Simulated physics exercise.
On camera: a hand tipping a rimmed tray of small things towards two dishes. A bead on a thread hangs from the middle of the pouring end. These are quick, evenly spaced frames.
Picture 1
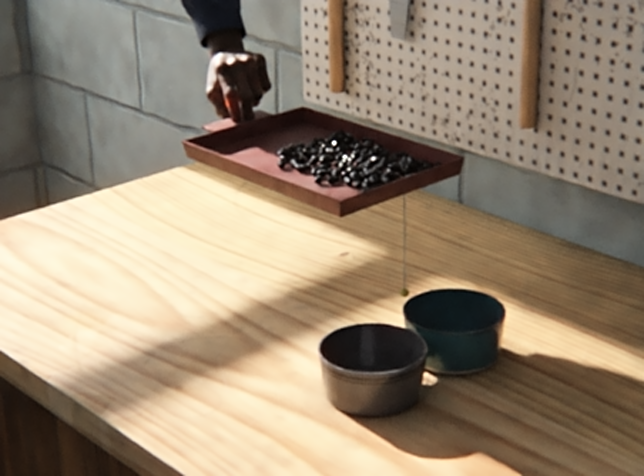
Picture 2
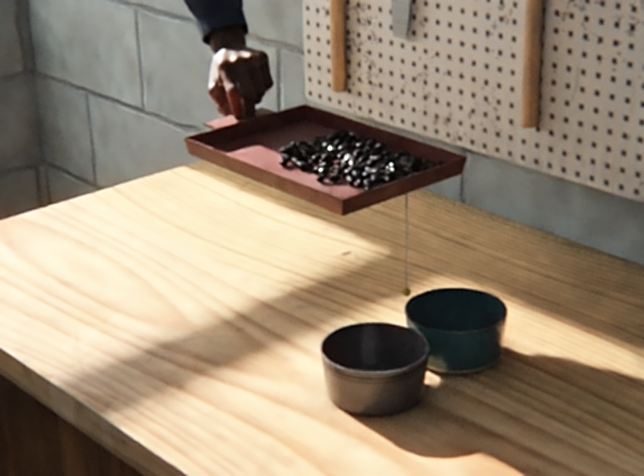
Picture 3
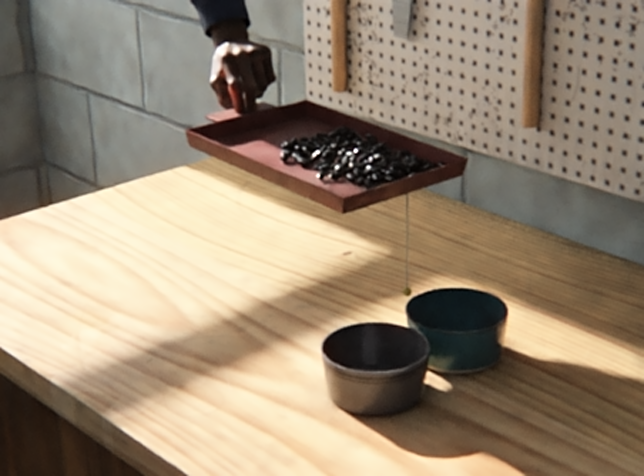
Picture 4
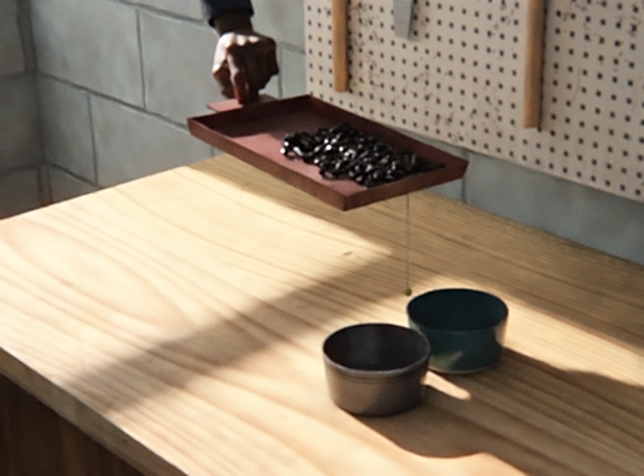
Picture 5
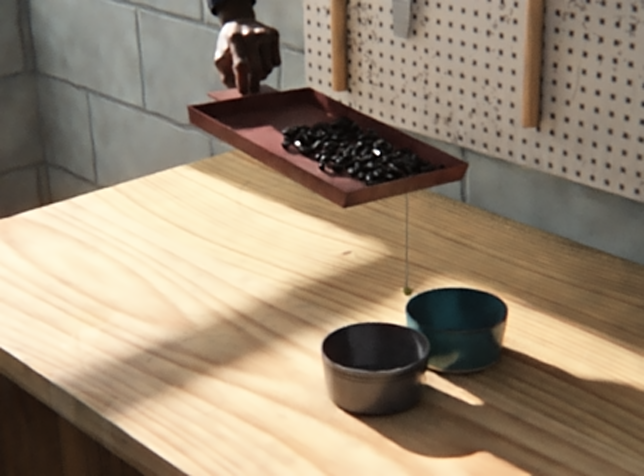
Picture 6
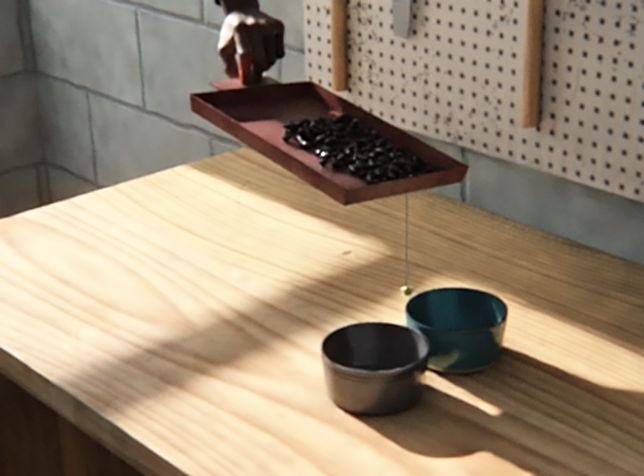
A dark-sleeved hand holds a dark red, rimmed tray of shiny black beans over a pale wooden workbench, seen from slightly above, with a grey block wall and pegboard behind. A small bead hangs on a thread from the tray's near end, beside a grey-brown dish and a teal dish. The hand rises slightly, tilting the tray a little towards its right corner, while the beans stay heaped and the camera holds nearly still.
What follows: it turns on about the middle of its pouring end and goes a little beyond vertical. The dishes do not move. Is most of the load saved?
In the dishes lies only the smaller part of it.
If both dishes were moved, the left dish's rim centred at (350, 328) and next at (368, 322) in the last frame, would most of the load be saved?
At the first place the larger part, at the second more than half.
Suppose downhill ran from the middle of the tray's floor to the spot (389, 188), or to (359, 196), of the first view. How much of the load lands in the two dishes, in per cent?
In turn 80 and 80 in a hundred.
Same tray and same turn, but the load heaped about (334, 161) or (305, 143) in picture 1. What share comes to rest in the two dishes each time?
First some 40, then 20 per cent.
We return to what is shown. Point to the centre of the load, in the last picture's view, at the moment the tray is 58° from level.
At about (401, 138).
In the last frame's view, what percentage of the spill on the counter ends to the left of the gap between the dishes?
Close to 10 per cent.
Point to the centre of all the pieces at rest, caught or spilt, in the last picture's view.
Near (470, 327).
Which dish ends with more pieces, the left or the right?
That is the right-hand dish.
Just after the last frame, tray tipped steeply; every one on the tray.
A moment on, tray tipped right over; roughly a quarter on the tray; roughly a quarter in the right dish; roughly a third outside both; roughly a quarter in the air.
Further on, tray tipped past a quarter turn; roughly a third in the right dish; roughly two thirds outside both.
When it is over, tray tipped past a quarter turn; not one in the left dish; roughly a third in the right dish; roughly two thirds outside both.
